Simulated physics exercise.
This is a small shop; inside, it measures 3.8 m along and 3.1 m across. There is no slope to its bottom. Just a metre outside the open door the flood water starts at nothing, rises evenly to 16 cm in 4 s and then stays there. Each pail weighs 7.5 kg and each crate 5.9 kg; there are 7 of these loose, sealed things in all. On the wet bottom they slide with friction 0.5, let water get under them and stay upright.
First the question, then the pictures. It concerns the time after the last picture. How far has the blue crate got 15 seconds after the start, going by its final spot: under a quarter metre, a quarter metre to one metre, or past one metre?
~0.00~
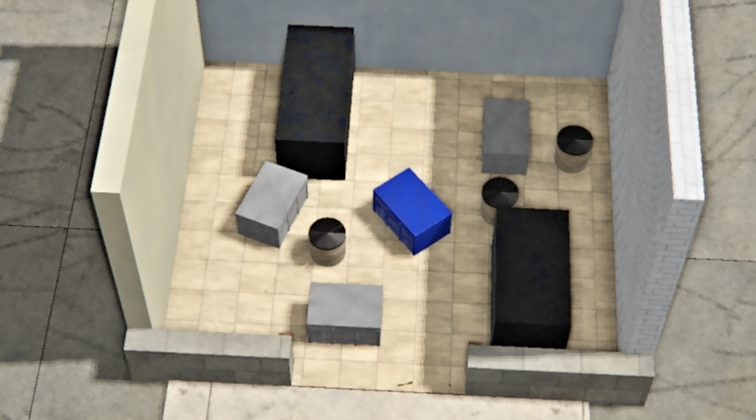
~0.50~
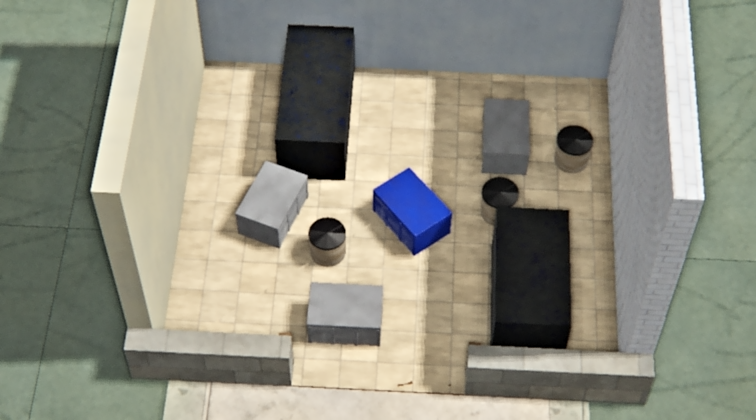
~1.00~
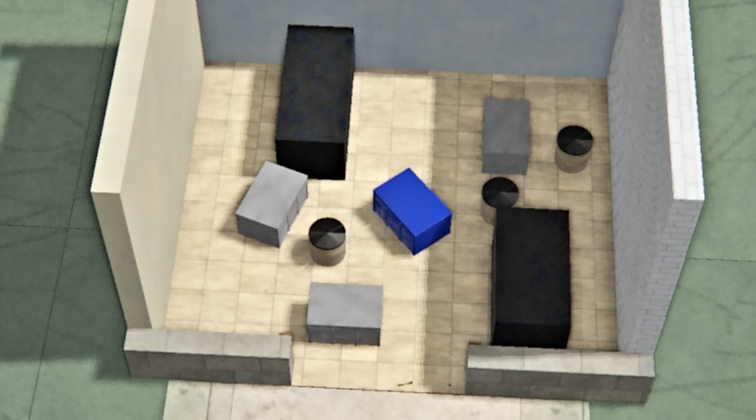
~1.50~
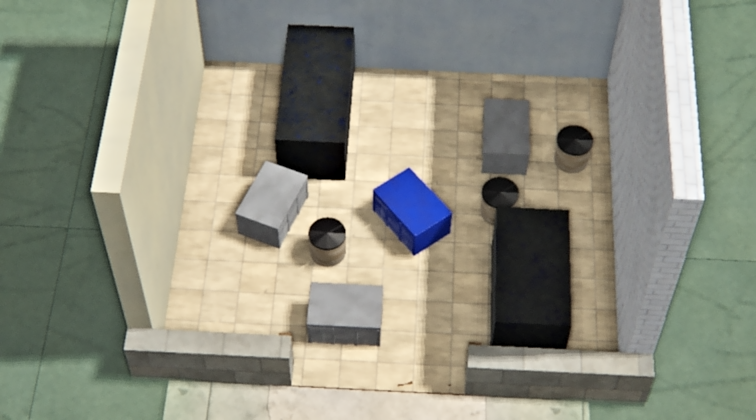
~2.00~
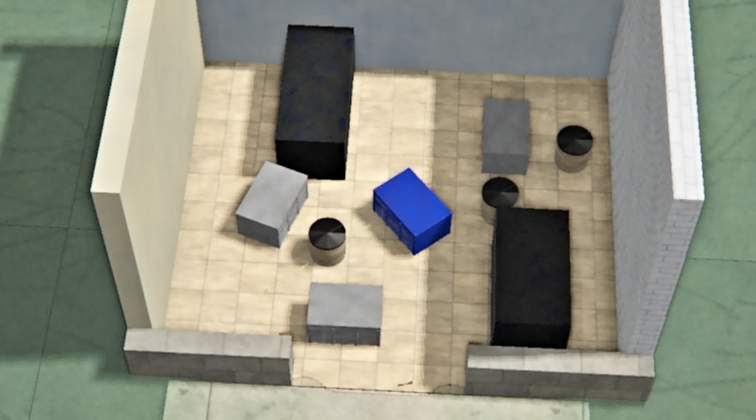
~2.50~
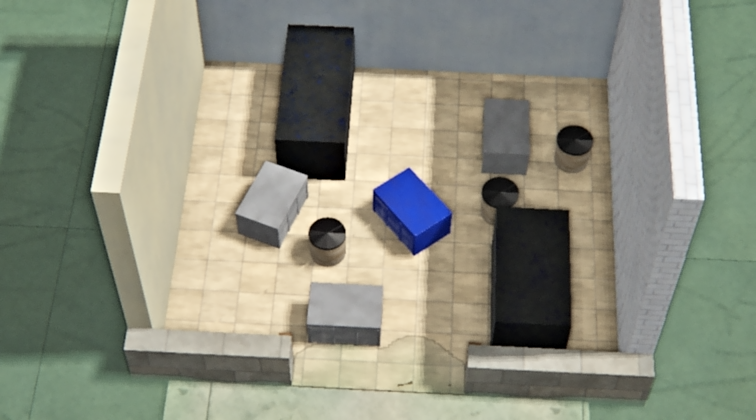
It is pushed a bit.
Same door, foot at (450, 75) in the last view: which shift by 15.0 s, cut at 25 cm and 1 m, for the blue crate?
Well, the blue crate really gets moving far.
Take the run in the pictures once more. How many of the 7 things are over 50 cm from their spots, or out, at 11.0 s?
Result: 5.
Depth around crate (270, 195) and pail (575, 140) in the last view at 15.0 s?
First about 13 cm, second about 16 cm.
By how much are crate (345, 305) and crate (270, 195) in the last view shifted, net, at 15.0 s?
The first is 120 cm from its start, the second 100 cm.
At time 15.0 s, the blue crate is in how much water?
About 12 cm.
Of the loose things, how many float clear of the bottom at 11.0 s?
Answer: 7.
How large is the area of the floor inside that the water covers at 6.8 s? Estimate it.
About 9.5 m2.
After 3.5 s the blue crate is near (412, 201), 0.0 m from its start, aground; 0 afloat.
After 6.8 s the blue crate is near (443, 62), 1.5 m from its start, afloat; 2 afloat.
After 11.0 s the blue crate is near (581, 155), 1.5 m from its start, afloat; 7 afloat.
After 15.0 s the blue crate is near (478, 184), 0.6 m from its start, afloat; 6 afloat.
